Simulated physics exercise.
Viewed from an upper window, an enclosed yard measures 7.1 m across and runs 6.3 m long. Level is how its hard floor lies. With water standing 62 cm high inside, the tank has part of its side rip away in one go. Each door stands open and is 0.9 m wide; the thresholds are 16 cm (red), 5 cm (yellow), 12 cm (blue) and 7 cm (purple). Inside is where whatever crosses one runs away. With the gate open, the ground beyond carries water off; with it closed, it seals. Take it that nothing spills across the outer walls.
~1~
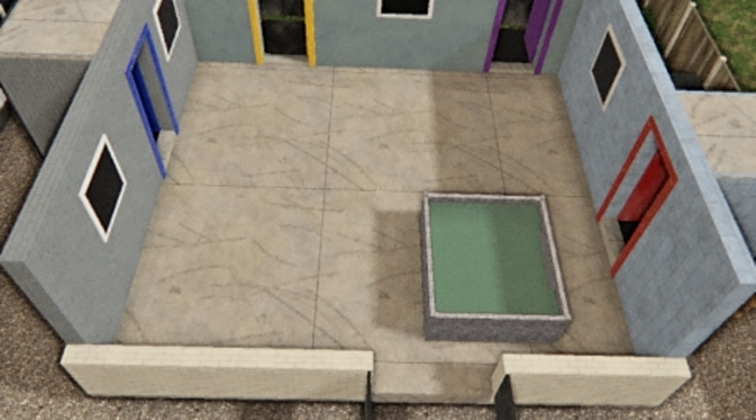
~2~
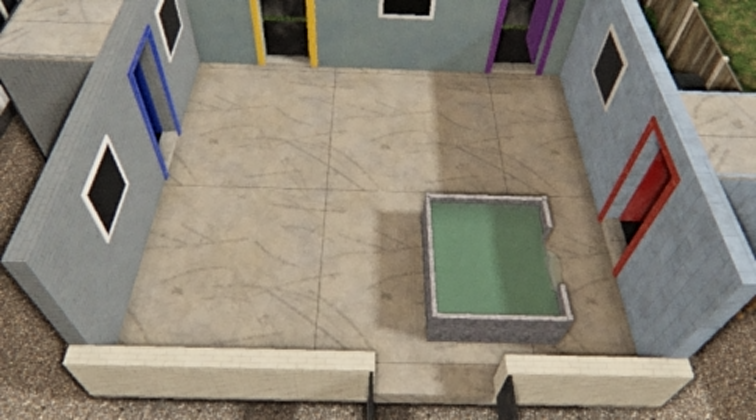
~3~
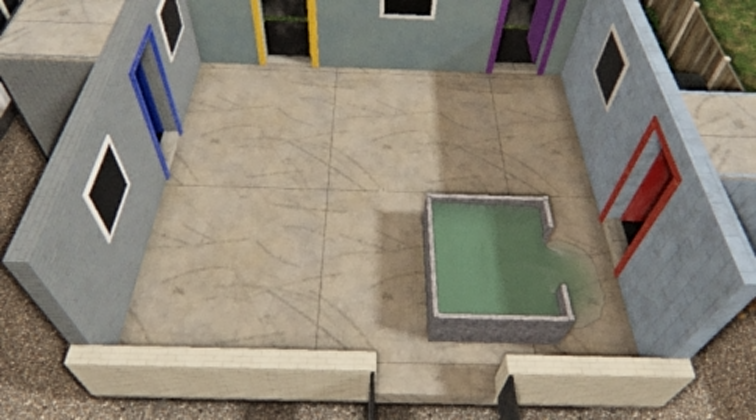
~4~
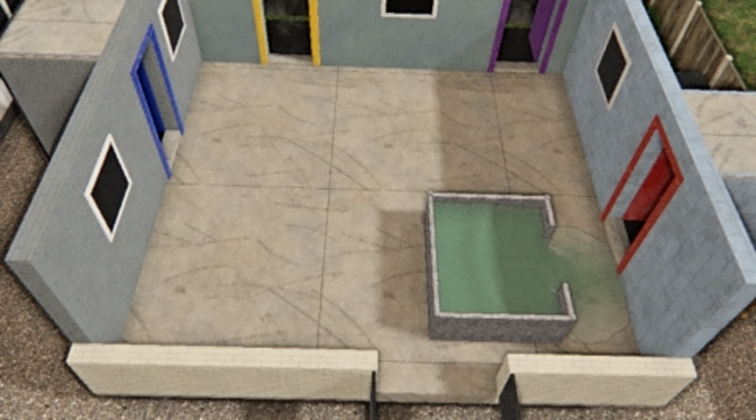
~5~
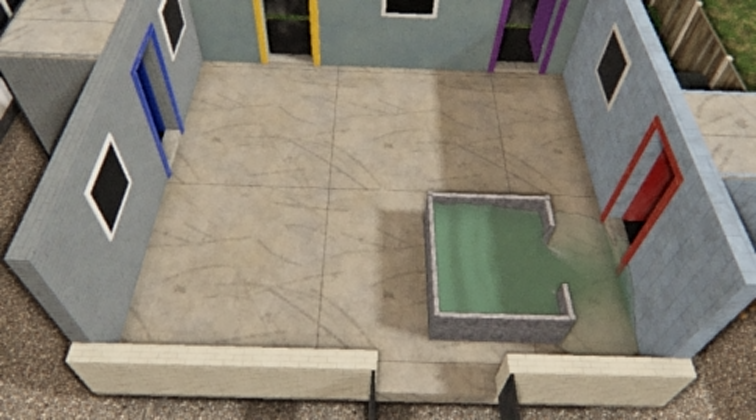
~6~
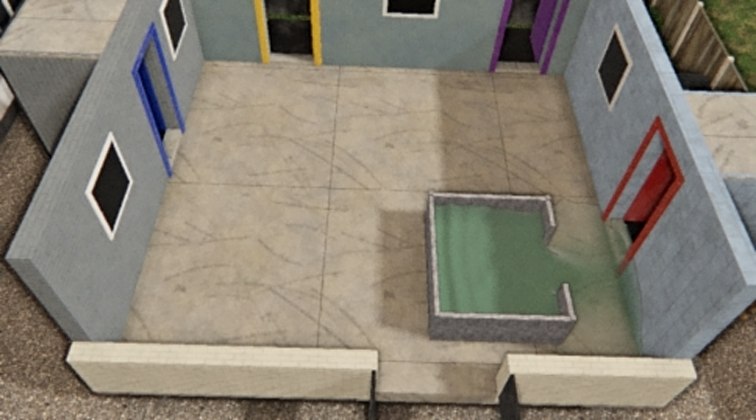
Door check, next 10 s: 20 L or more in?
At the end, the red door will let too much through; the yellow door will not let too much through; the blue door will not let too much through; the purple door will let too much through.
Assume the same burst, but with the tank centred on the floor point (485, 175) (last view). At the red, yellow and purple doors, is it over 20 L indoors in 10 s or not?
Result - red door does not exceed it, yellow door does not exceed it, purple door exceeds it.
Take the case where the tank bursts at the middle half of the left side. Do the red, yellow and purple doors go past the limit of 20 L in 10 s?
Then red would come out on the low side, yellow on the high side and purple on the low side.
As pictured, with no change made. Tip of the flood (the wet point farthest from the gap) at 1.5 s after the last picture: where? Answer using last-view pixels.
That lands around (564, 87) in the last picture.
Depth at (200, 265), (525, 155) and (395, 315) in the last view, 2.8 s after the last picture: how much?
Depths in turn: Roughly 0, 3 and 0 centimetres.
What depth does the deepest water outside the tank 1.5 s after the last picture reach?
Depth: Approx. 36 cm.
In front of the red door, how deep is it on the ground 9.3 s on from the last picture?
Some 7.5 centimetres of depth.
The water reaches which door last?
Result: Blue door.
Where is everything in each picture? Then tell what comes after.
Still water, 62 cm deep, in the tank at (491, 255), in the first picture.
The front is at a hidden place, 0.5 m from the gap at (545, 274); 0.2 m2 of floor is under water; 62 cm left at the back of the tank, in the second picture.
The front is at (594, 312), 0.8 m from the gap at (546, 274); 0.8 m2 of floor is under water; 62 cm left at the back of the tank, in the third picture.
Water pours out at (547, 273) and has run 1.2 m, to (628, 309); typically 8 cm deep outside, 61 cm at the tank's back, in the fourth picture.
The front is at (637, 343), 1.5 m from the gap at (547, 273); 2.3 m2 of floor is under water; 55 cm left at the back of the tank, in the fifth picture.
The front is at a hidden place, 1.8 m from the gap at (548, 273); 2.6 m2 of floor is under water; 52 cm left at the back of the tank, in the sixth picture.
Then, 0.7 s after the last picture water covers 10 % of the floor and is deepest (46 cm) near (643, 381); red door 30 cm at the sill, 53 L in, yellow door not reached, blue door not reached, purple door not reached.
Then, 1.5 s after the last picture water covers 20 % of the floor and is deepest (36 cm) near (643, 381); red door 25 cm at the sill, 116 L in, yellow door not reached, blue door not reached, purple door not reached.
Then, 2.8 s after the last picture water covers 40 % of the floor and is deepest (27 cm) near (618, 288); red door 21 cm at the sill, 152 L in, yellow door not reached, blue door not reached, purple door 13 cm at the sill, 15 L in.
Then, 5.3 s after the last picture water covers 55 % of the floor and is deepest (16 cm) near (621, 298); red door 13 cm at the sill, 168 L in, yellow door 2 cm at the sill, 0 L in, blue door not reached, purple door 10 cm at the sill, 41 L in.
Then, 9.3 s after the last picture water covers 80 % of the floor and is deepest (9 cm) near (618, 288); red door 7 cm at the sill, 168 L in, yellow door 3 cm at the sill, 0 L in, blue door 4 cm at the sill, 0 L in, purple door 6 cm at the sill, 48 L in.
